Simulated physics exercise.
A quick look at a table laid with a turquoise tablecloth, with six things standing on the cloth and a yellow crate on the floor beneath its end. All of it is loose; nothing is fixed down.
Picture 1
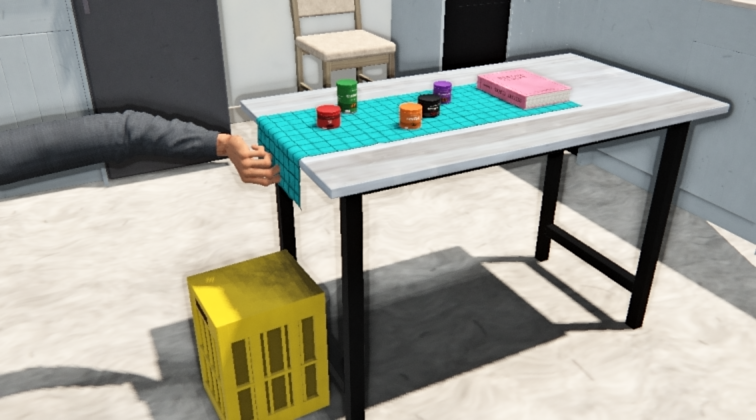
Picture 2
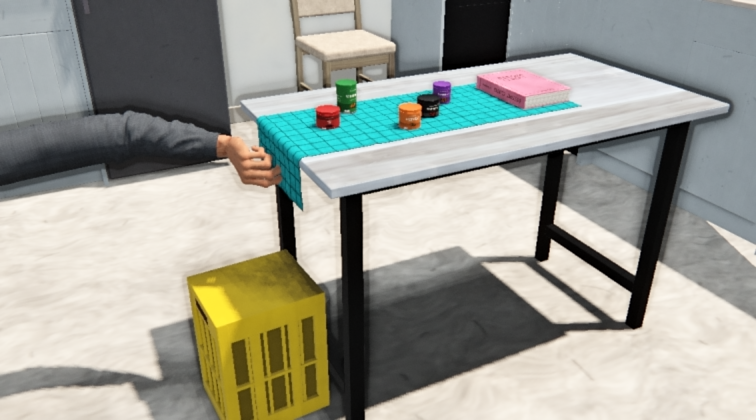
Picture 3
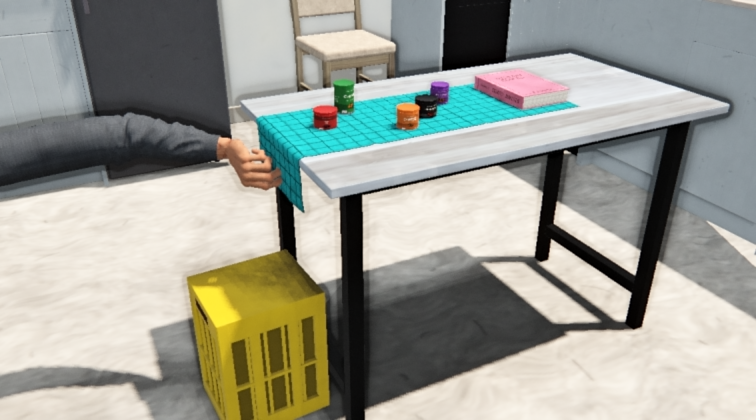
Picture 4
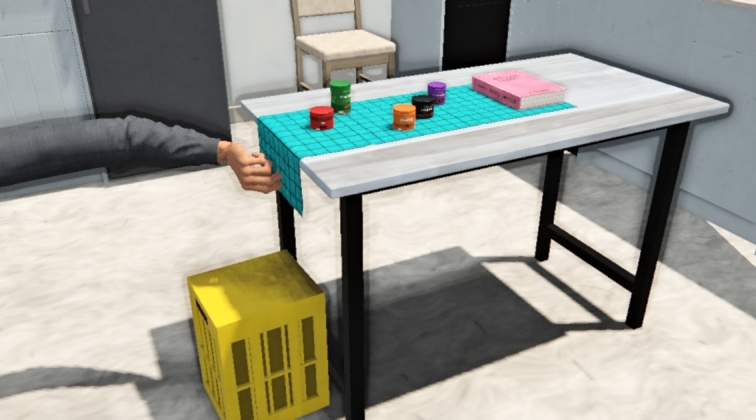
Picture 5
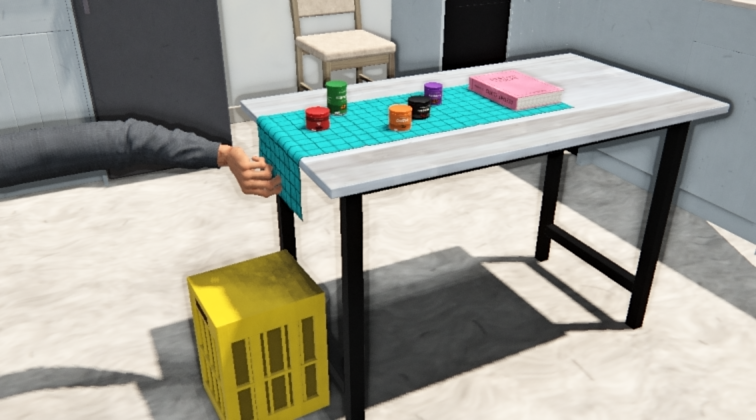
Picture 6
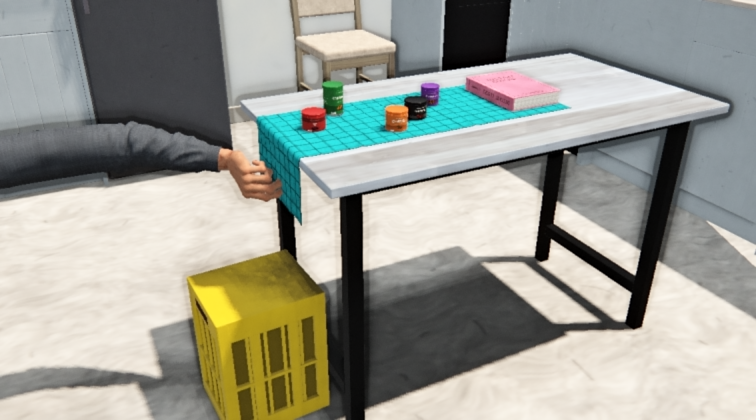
A turquoise cloth slides slowly toward the left end of a pale table with black legs, seen from slightly above in a sunlit, walled space, as a dark-sleeved arm's hand grips its overhanging edge. Red, green, orange, black and purple pots and a pink book stand on it, a yellow crate below. They shift slightly left with the cloth, its hem lowering, while the camera stays still.
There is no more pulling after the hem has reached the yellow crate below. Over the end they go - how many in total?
Two in total.
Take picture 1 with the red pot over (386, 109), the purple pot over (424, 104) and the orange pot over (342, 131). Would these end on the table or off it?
Result - red pot retained; purple pot retained; orange pot lost.
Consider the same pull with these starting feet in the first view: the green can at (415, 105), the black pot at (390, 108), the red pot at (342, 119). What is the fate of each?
Of the three, the green can stays aboard, the black pot stays aboard, the red pot takes a tumble.
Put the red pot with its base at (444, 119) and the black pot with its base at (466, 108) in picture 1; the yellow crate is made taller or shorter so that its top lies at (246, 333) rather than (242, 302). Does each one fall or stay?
In the end the red pot is still on top and the black pot is still on top.
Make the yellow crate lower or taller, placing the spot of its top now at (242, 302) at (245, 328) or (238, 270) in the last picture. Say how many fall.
The count would be 3 and then 1.
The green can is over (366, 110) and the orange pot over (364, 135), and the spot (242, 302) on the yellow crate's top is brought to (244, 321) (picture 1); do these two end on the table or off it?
The green can tumbles off, the orange pot tumbles off.
Soon after, hem near (282, 240); red pot gone.
After that, hem on the crate; red pot and green can gone.
In the end, hem on the crate; red pot and green can gone. The answer is two.
